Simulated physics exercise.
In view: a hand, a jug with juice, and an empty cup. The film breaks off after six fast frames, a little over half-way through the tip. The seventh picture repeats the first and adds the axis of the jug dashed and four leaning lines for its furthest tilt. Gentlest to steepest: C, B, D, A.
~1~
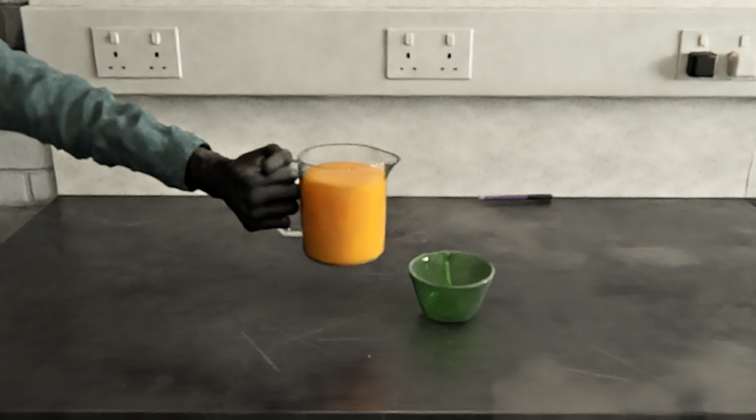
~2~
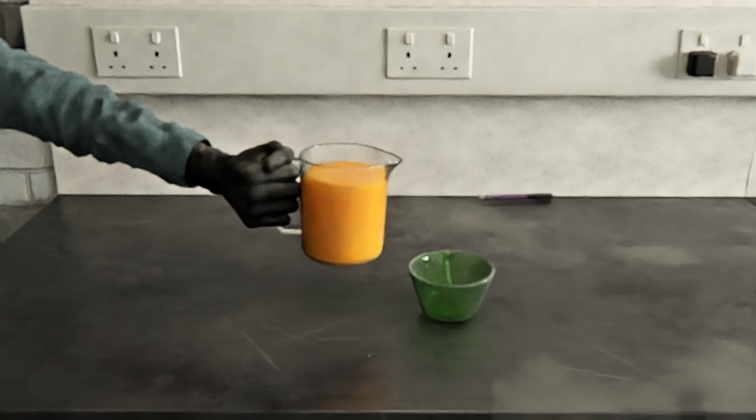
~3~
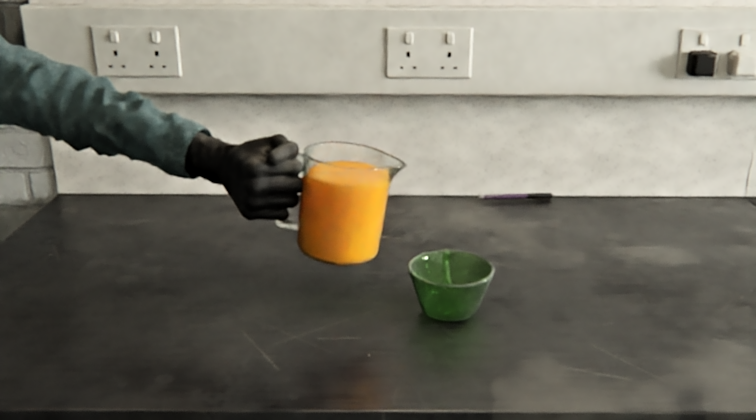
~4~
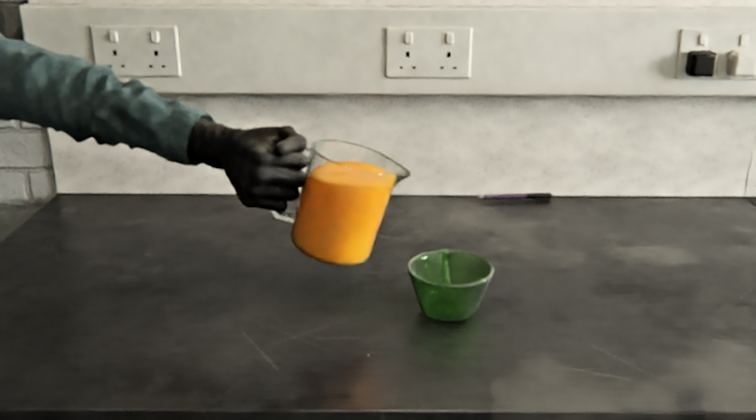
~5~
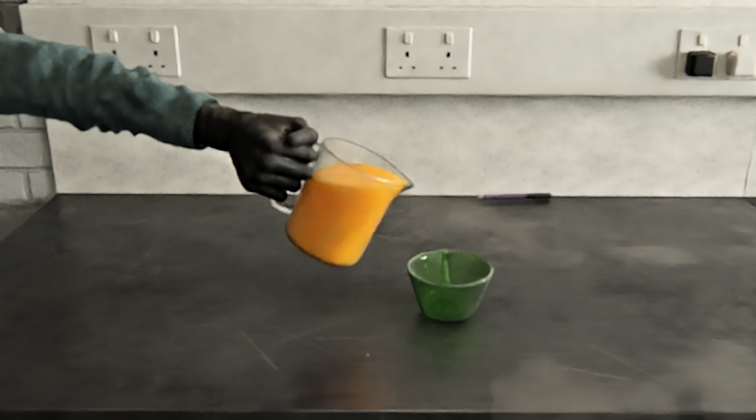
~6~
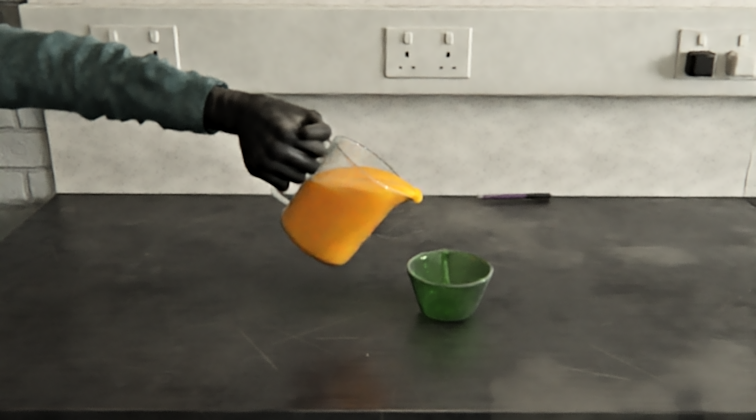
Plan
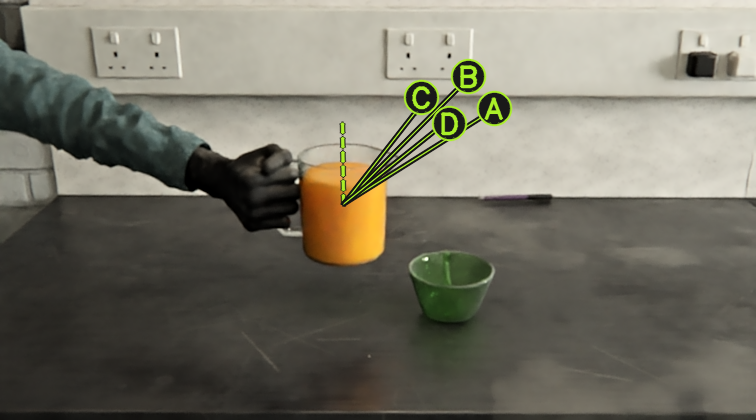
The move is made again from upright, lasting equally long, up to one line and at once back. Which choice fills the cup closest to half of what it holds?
The best tilt is D.
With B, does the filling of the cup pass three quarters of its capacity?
No.
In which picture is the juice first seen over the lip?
Picture 6.
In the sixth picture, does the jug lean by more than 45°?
No.
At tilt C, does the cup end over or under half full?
Under.
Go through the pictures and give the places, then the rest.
Upright, lip at (399, 159); rim of the cup round (451, 268); nothing has left yet.
Upright, lip at (401, 160); nothing has left yet.
Tipped about 7°, lip at (405, 165); nothing has left yet.
Tipped about 15°, lip at (409, 173); nothing has left yet.
Tipped about 26°, lip at (413, 185); nothing has left yet.
Tipped about 36°, lip at (414, 198); juice is over the lip, down to (414, 198).
On the marked copy, A at (480, 118); B at (457, 89); C at (414, 113); D at (433, 131).
Choosing A, the cup ends with about 63 % of what it can hold; 5 % of the juice is spilt.
Choosing B, the cup ends with about 33 % of what it can hold.
Choosing C, the cup ends with about 20 % of what it can hold.
Choosing D, the cup ends with about 49 % of what it can hold; 3 % of the juice is spilt.
